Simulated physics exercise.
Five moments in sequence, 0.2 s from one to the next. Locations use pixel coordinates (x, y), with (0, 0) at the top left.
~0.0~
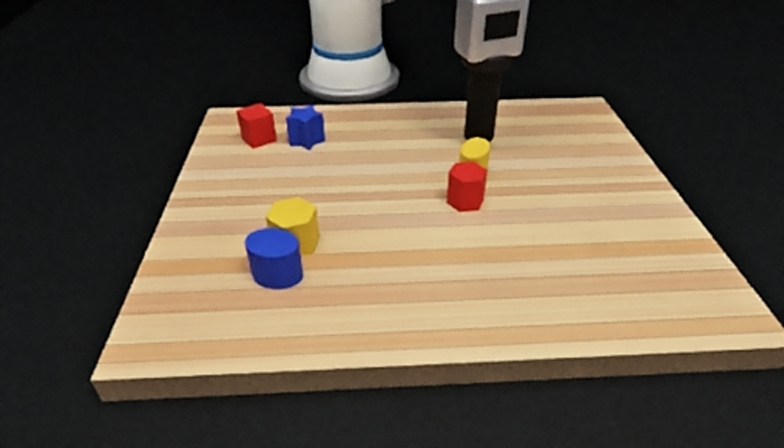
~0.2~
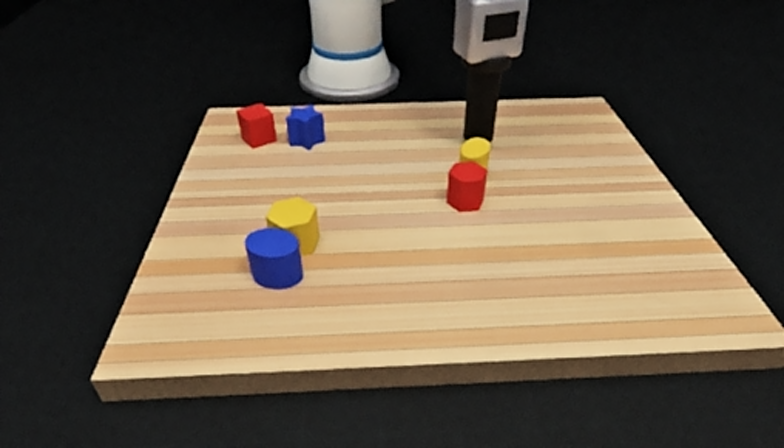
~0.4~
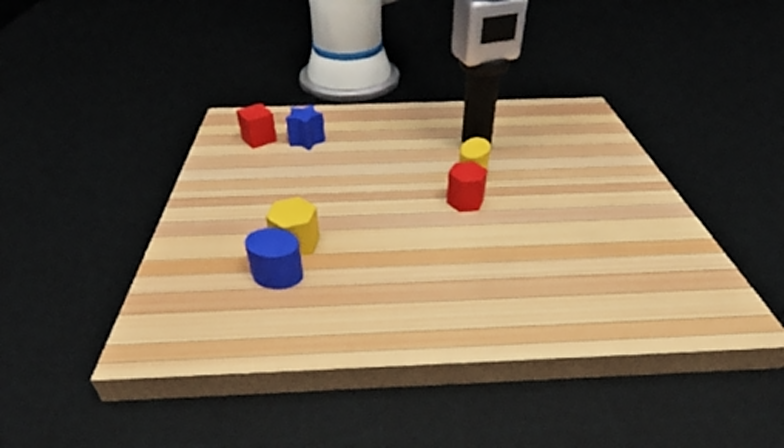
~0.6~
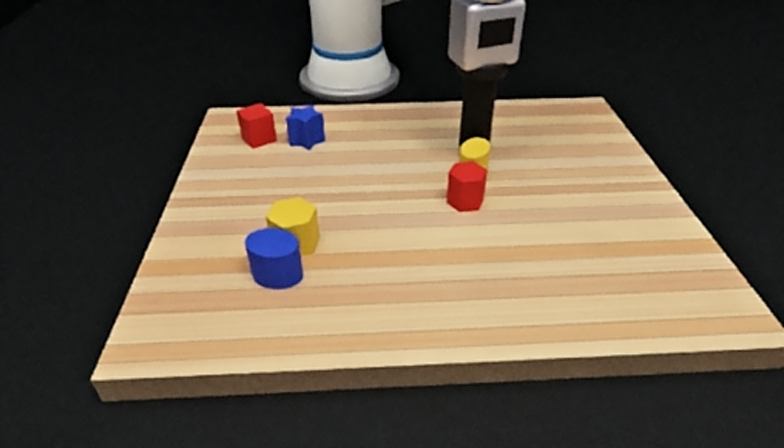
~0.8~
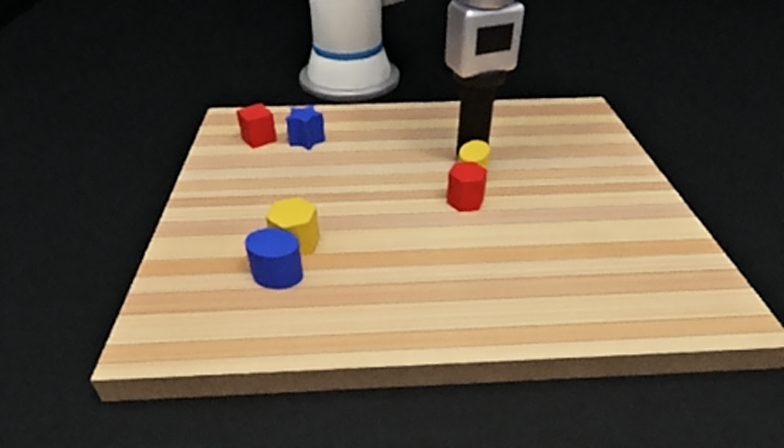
A robot arm's black peg inched forward over the wooden board toward the small yellow block behind the red hexagon, while the blue and yellow blocks at left and the pair near the back stayed still.
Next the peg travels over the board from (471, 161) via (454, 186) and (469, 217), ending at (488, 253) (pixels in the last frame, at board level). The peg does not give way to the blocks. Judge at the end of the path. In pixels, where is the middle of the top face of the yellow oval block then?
It should be at (519, 197) by then.
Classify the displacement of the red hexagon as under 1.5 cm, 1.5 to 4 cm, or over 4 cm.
Result: Over 4 cm.
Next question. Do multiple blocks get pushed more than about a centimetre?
My answer is yes.
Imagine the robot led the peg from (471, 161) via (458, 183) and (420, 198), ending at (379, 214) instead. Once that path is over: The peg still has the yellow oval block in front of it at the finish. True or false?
This is false.
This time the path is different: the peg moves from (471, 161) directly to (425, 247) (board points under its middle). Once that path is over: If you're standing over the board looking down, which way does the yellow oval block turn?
It ends up turned anticlockwise.
The first path, step by step. One third of the way, peg at (455, 178); red hexagon at (472, 195), turned 70° clockwise; yellow oval block at (480, 174), turned 65° anticlockwise.
Two thirds of the way, peg at (469, 208); red hexagon at (477, 208); yellow oval block at (511, 192).
At the end, peg at (489, 244); red hexagon at (487, 247), turned 155° clockwise; yellow oval block at (519, 197), turned 175° anticlockwise.
